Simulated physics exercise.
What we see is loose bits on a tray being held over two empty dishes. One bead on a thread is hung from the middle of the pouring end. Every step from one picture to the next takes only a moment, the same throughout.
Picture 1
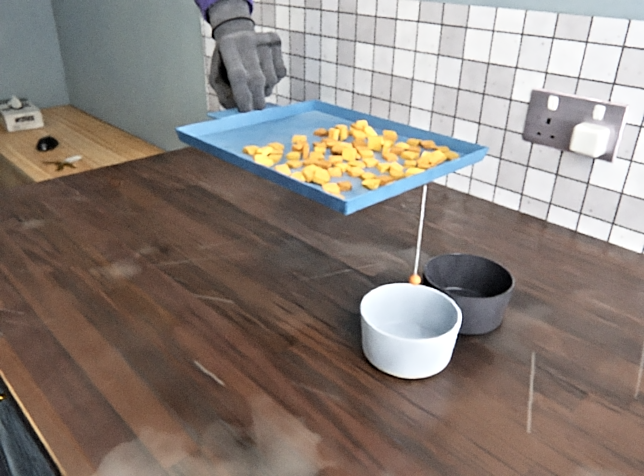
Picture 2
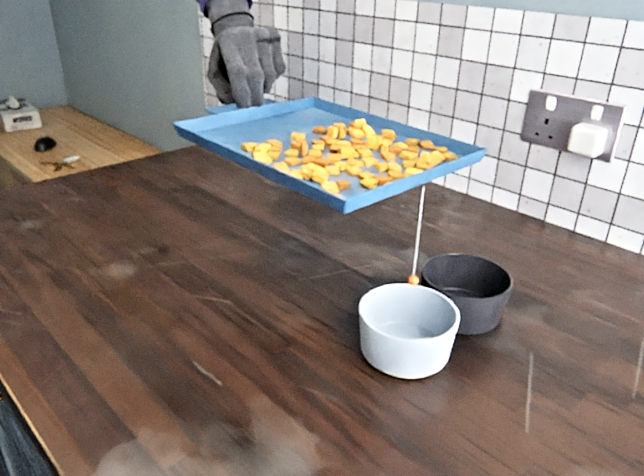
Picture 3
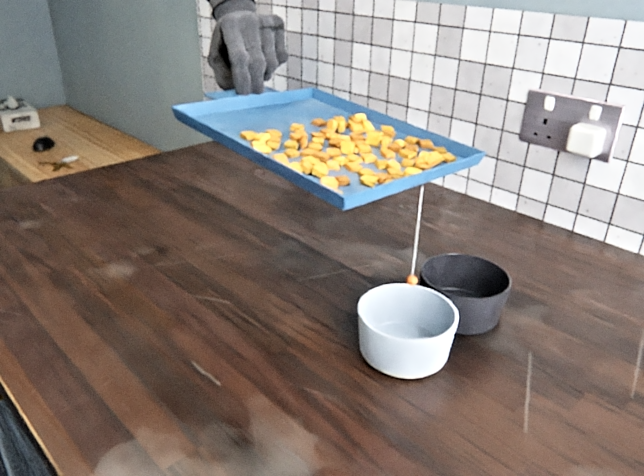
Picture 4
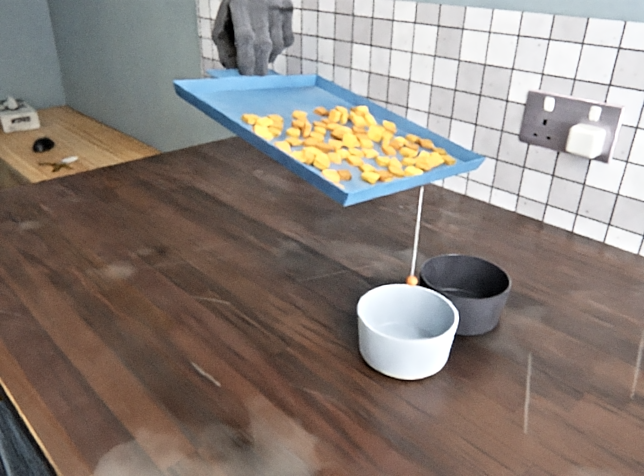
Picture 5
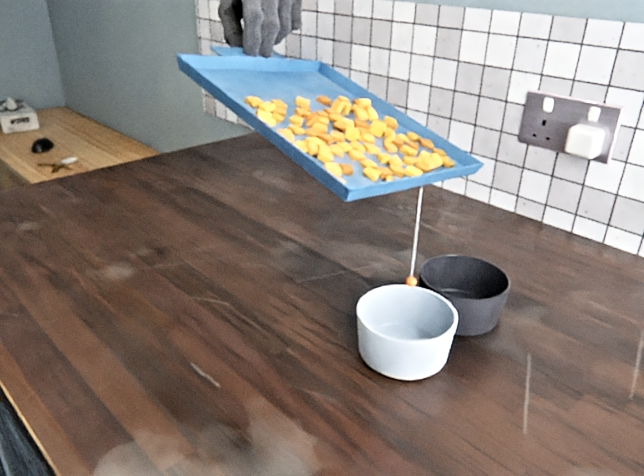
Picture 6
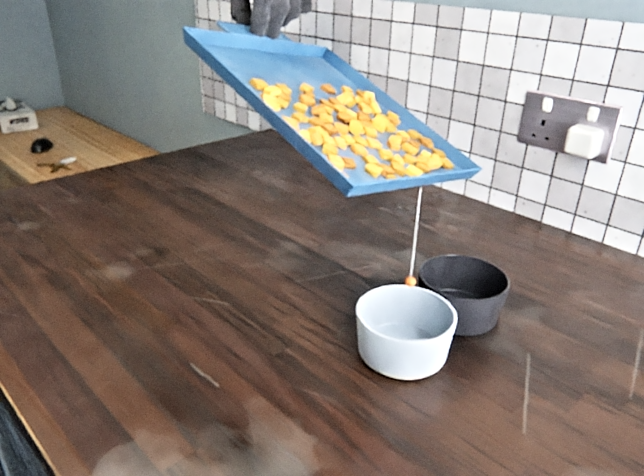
A gray-gloved hand held a blue tray of small orange-yellow pieces above two empty bowls, one white and one dark, then gradually raised the back end so the tray sloped down toward the right.
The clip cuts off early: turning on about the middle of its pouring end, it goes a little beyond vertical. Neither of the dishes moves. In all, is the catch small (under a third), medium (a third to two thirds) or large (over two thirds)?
Large.
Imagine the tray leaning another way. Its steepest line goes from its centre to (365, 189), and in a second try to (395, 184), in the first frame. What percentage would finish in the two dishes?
In order, some 40 % and some 30 %.
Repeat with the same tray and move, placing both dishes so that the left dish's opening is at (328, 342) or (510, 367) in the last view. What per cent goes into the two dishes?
Trial 1 near 0 percent, trial 2 near 0 percent.
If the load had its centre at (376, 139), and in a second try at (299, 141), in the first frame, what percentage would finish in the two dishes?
You'd get 80 % the first time and 80 % the second.
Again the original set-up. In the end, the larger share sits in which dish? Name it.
That is the right-hand dish.
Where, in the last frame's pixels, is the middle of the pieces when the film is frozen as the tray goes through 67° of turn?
Load centre: Approx. (427, 143).
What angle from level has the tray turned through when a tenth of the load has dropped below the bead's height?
Near 80 degrees.
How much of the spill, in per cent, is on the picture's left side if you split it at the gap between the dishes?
About 0 per cent.
Soon after the last picture, tray tipped steeply; nearly all on the tray; a small part in the air.
A little later, tray tipped past a quarter turn; a small part on the tray; a small part in the left dish; about half in the right dish; a stray few outside both; about a quarter in the air.
Later still, tray tipped past a quarter turn; a small part in the left dish; most in the right dish; a small part outside both.
At rest, tray tipped past a quarter turn; a small part in the left dish; most in the right dish; a small part outside both.
